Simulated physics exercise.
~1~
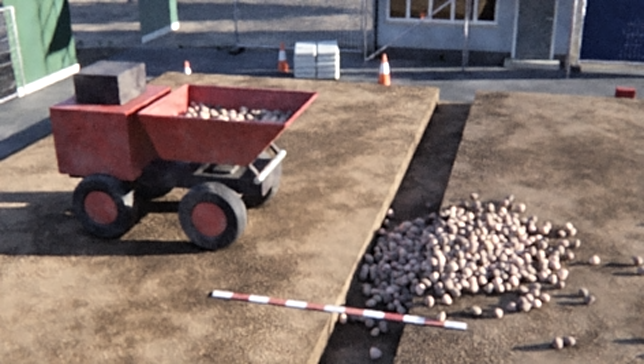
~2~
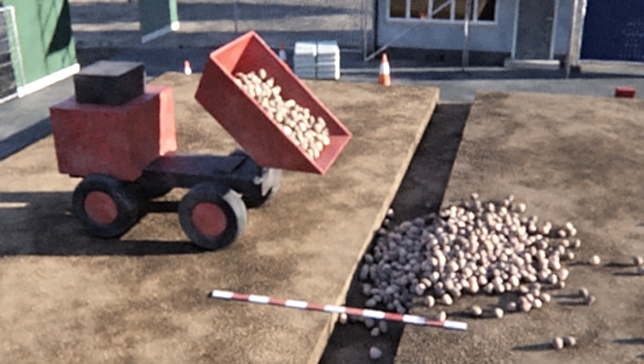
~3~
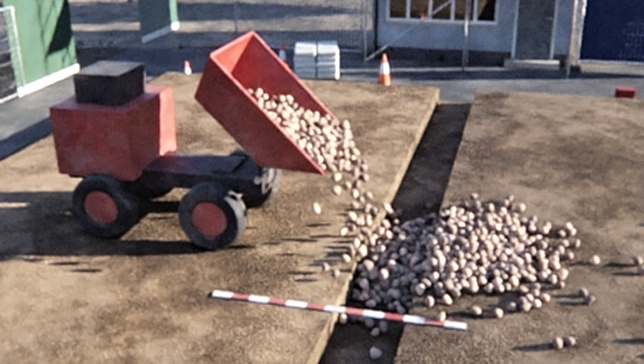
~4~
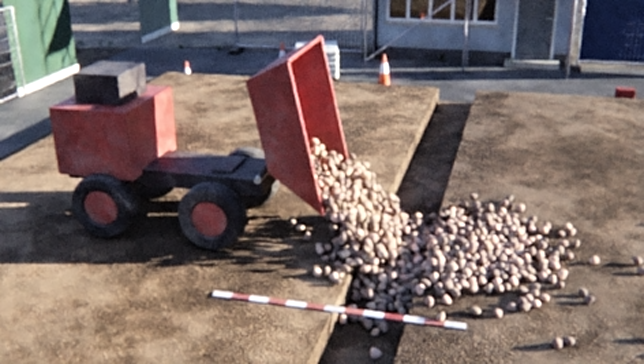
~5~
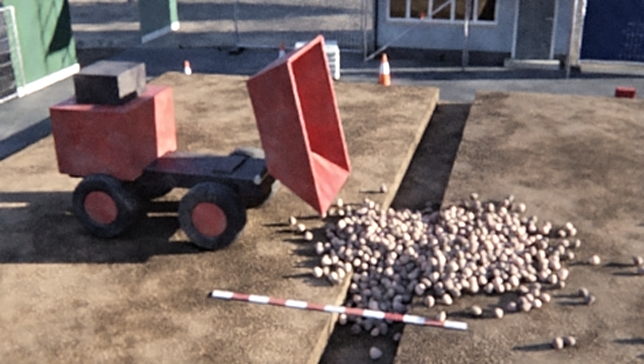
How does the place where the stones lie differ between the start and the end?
At the start some stones were up in the red skip and the rest lay heaped on the ground. By the end they were all on the ground, so the stones as a whole sat lower and further to the right.
